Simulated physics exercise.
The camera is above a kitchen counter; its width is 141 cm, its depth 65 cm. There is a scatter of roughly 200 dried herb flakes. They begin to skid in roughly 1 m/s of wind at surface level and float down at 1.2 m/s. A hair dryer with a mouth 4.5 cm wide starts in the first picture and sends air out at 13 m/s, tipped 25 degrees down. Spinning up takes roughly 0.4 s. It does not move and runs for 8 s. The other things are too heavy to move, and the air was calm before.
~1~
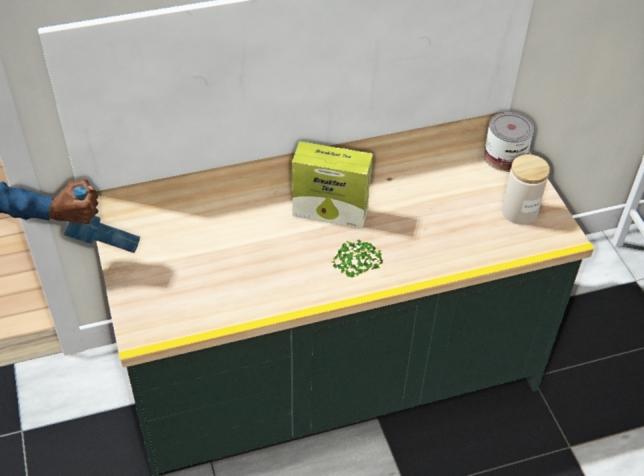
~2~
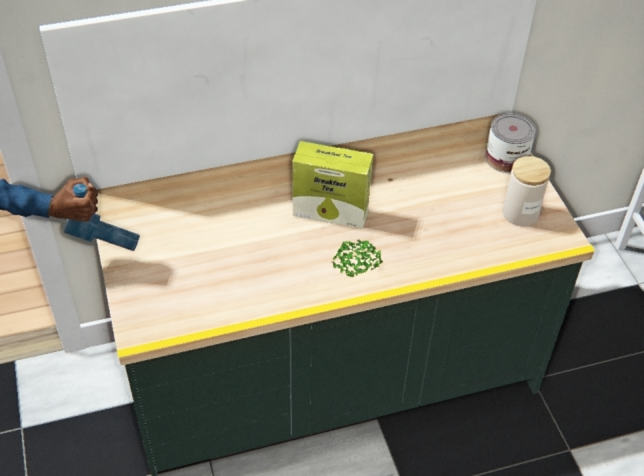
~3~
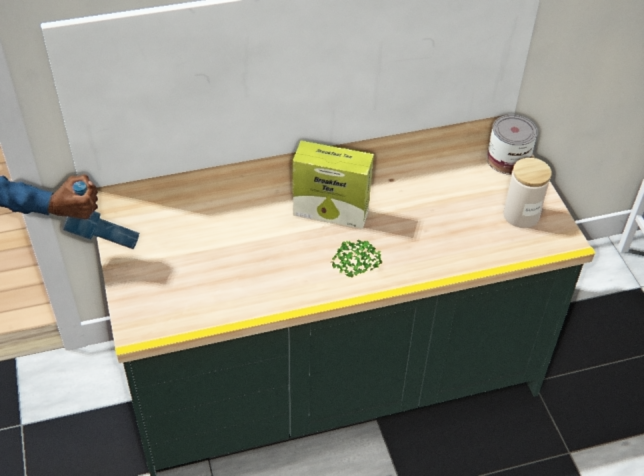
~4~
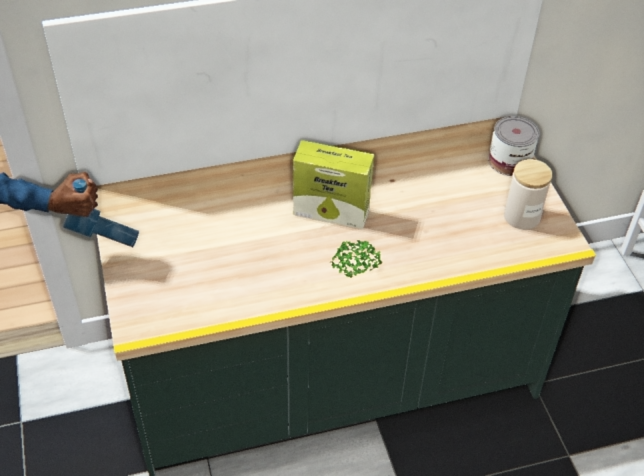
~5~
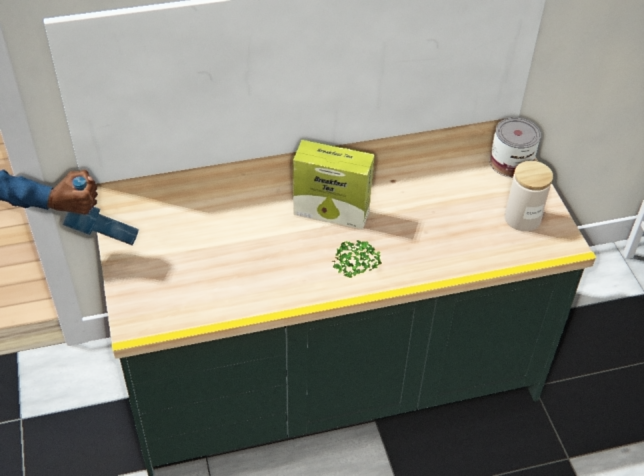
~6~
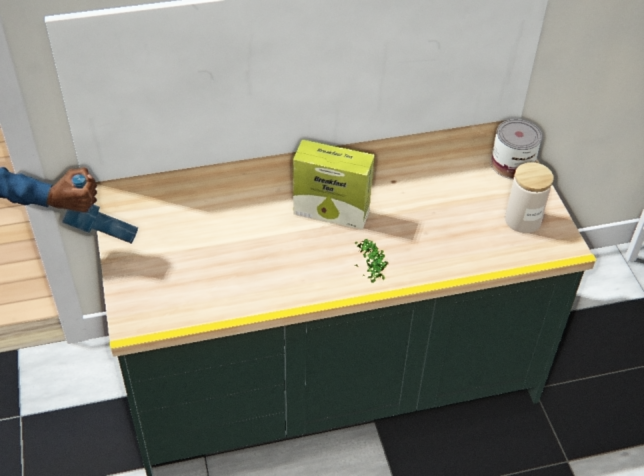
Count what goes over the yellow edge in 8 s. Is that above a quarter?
As for a quarter going over the yellow edge: Yes.
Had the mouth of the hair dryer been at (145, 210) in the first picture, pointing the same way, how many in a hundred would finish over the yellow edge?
In that case some 90 per cent.
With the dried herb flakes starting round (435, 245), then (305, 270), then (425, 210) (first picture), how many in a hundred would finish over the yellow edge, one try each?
In that order: 20 %, 80 %, 0 %.
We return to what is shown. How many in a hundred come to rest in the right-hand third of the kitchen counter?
About 2 %.
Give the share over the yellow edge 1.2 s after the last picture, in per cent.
Some 50 per cent.
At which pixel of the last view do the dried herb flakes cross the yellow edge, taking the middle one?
Around (502, 278).
Then, 1.2 s after the last picture the count stands so, 50 % are over the yellow edge.
Then, 2.2 s after the last picture the count stands so, 50 % are over the yellow edge.
Then, 4.0 s after the last picture the count stands so, 50 % are over the yellow edge.
Then, 7.6 s after the last picture, at the end, 50 % are over the yellow edge.
